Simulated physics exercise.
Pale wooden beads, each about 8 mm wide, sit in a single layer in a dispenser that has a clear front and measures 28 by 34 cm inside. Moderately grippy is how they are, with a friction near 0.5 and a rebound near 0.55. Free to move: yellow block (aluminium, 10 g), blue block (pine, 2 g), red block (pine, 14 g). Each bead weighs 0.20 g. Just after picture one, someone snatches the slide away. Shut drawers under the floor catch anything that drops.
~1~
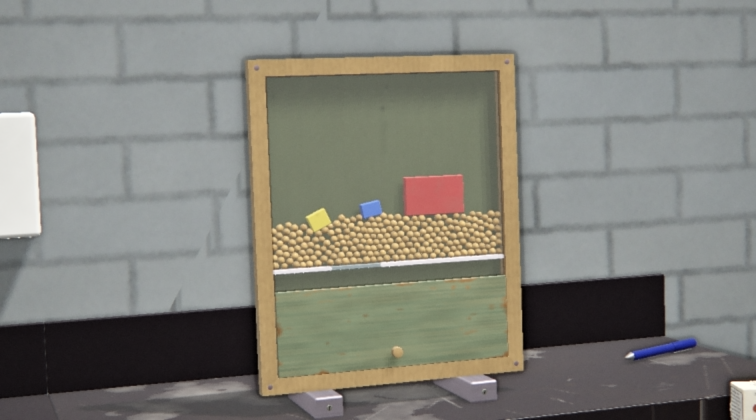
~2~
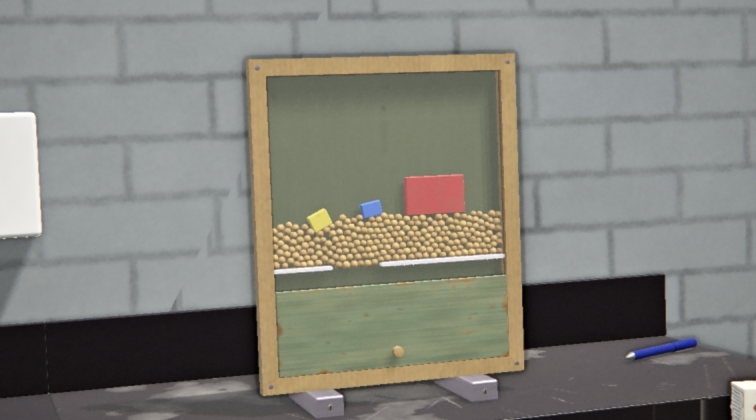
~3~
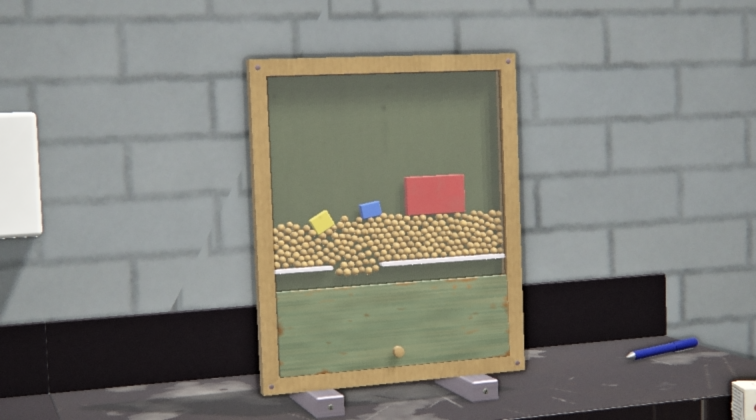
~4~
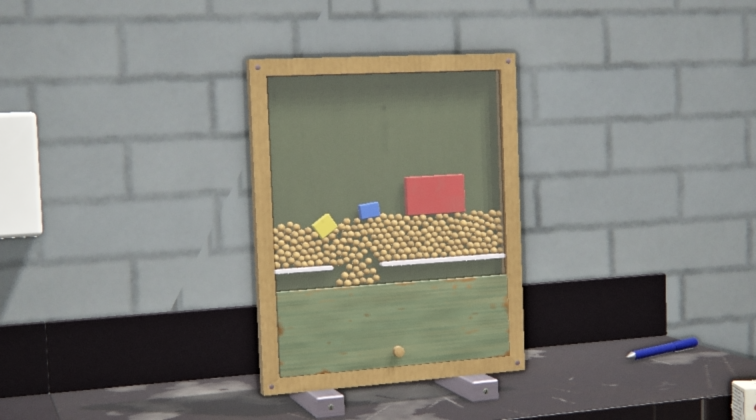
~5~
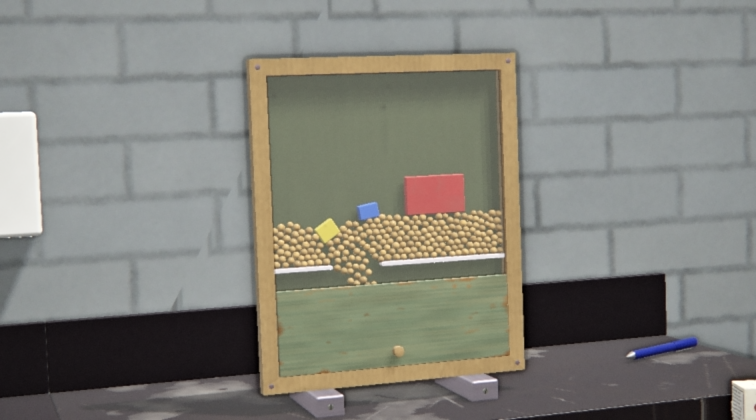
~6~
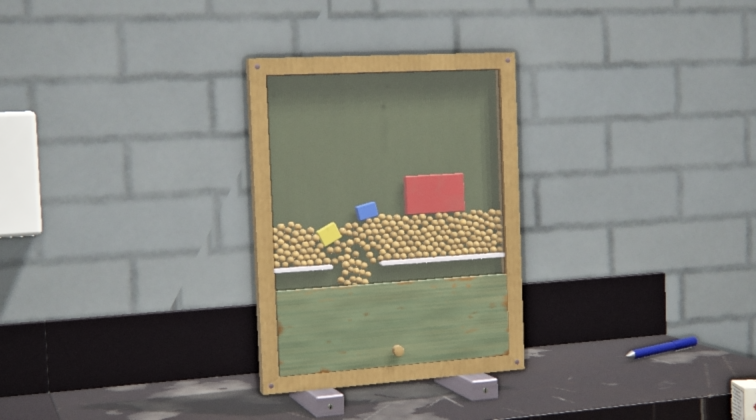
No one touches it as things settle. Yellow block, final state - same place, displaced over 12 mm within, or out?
Dropped.
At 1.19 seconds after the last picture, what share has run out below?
Roughly 45 in a hundred by then.
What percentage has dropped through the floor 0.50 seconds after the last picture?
Around 45 per cent.
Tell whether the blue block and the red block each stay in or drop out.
Result - blue: Escaped, red: Retained.
Then, 0.16 s after the last picture, 30 % are out; yellow block below the floor; blue block moved 8.0 cm tilted 60°; red block moved 0.3 cm.
Then, 0.50 s after the last picture, 45 % are out; yellow block below the floor; blue block below the floor; red block moved 9.5 cm tilted 25°.
Then, 1.19 s after the last picture, 45 % are out; yellow block below the floor; blue block below the floor; red block moved 11.1 cm tilted 41°.
All still 1.6 s after it, 45 % are out; yellow block below the floor; blue block below the floor; red block moved 11.1 cm tilted 41°.
